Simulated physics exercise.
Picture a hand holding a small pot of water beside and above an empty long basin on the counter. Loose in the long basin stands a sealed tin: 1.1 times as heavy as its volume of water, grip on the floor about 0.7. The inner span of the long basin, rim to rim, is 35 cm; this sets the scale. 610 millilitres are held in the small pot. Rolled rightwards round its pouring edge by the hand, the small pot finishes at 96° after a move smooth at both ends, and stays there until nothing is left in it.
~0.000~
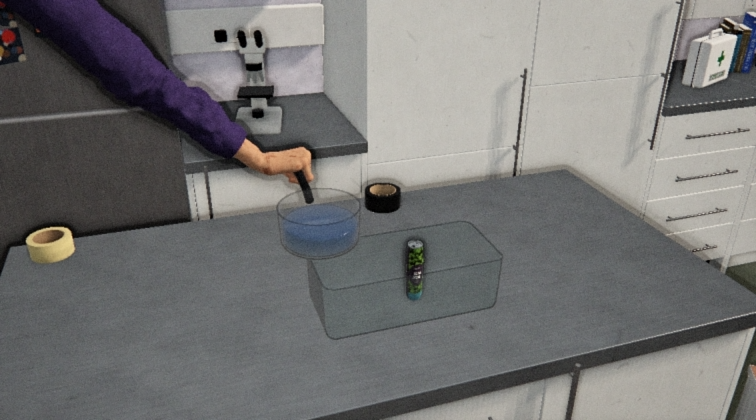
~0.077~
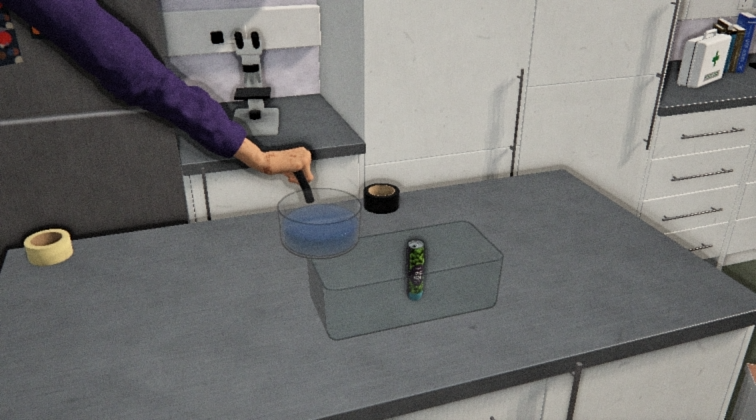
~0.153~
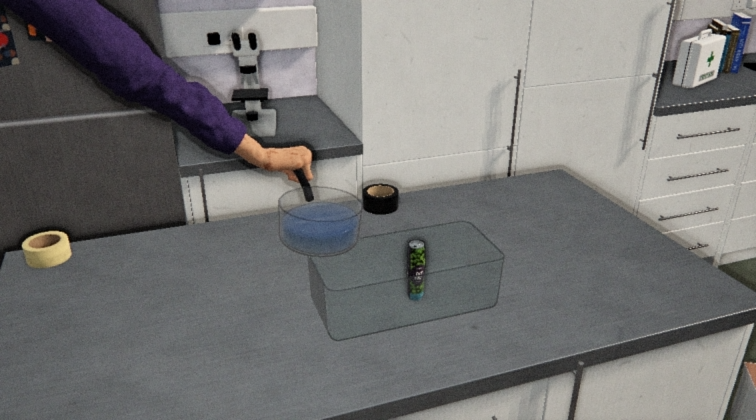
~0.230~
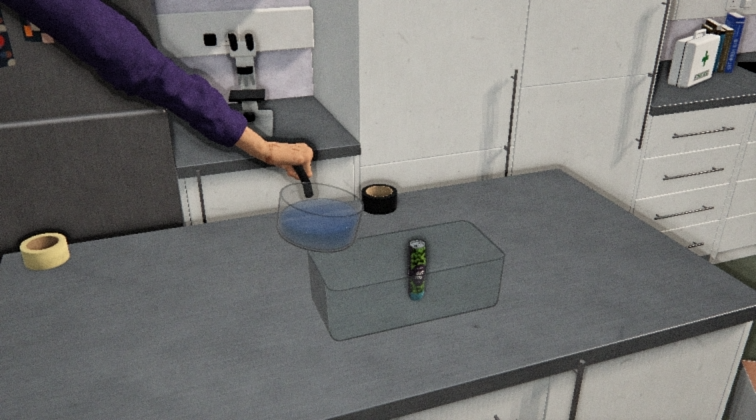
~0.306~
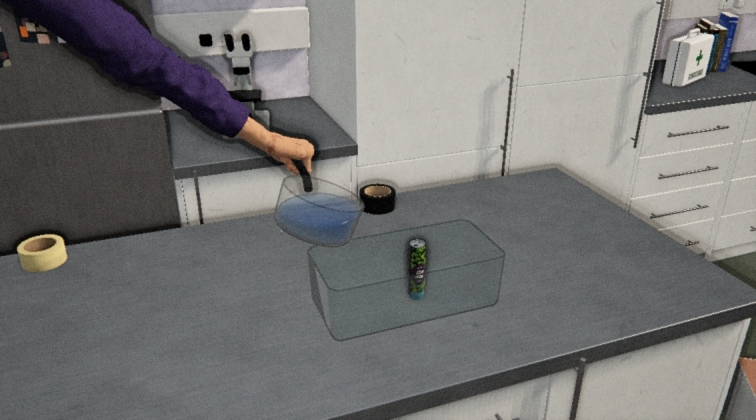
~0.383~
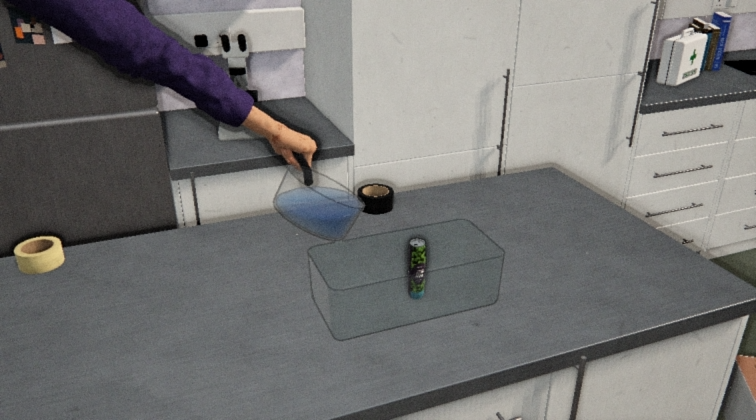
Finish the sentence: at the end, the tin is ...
Lying on its side.
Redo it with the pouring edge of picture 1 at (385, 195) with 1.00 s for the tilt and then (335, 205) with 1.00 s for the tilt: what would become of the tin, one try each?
First it stays on its base; then it stays on its base.
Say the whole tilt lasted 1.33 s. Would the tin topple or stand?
Outcome - the tin remains standing.
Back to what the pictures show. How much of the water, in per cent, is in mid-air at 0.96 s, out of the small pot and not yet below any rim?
About 18 per cent.
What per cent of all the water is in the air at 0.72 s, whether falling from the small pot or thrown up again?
Some 44 per cent.
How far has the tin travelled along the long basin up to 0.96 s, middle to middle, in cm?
It has moved some 1 cm.
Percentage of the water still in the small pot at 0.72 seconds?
Close to 44 in a hundred.
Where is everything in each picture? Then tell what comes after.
In the first frame, tilt 0°; pouring edge (358, 201); surface from (280, 225) to (356, 214); the long basin's rim runs from (314, 268) to (486, 239); the tin's top is at (415, 247).
In the second frame, tilt 1°; pouring edge (359, 201); surface from (281, 225) to (356, 213).
In the third frame, tilt 5°; pouring edge (360, 202); surface from (280, 224) to (356, 211).
In the fourth frame, tilt 12°; pouring edge (361, 202); surface from (279, 219) to (357, 208).
In the fifth frame, tilt 21°; pouring edge (361, 201); surface from (277, 212) to (357, 203).
In the sixth frame, tilt 31°; pouring edge (361, 201); surface from (275, 203) to (359, 197).
After 0.72 s the tilt is 78° and 44 per cent is still to pour; the tin stands where it began.
After 0.96 s the tilt is 96° and 11 per cent is still to pour; the tin leans 5°.
After 1.22 s the tilt is 96° and 2 per cent is still to pour; the tin lies on its side.
After 1.50 s the tilt is 96° and 1 per cent is still to pour; the tin lies on its side.
In the end the tin lies on its side.
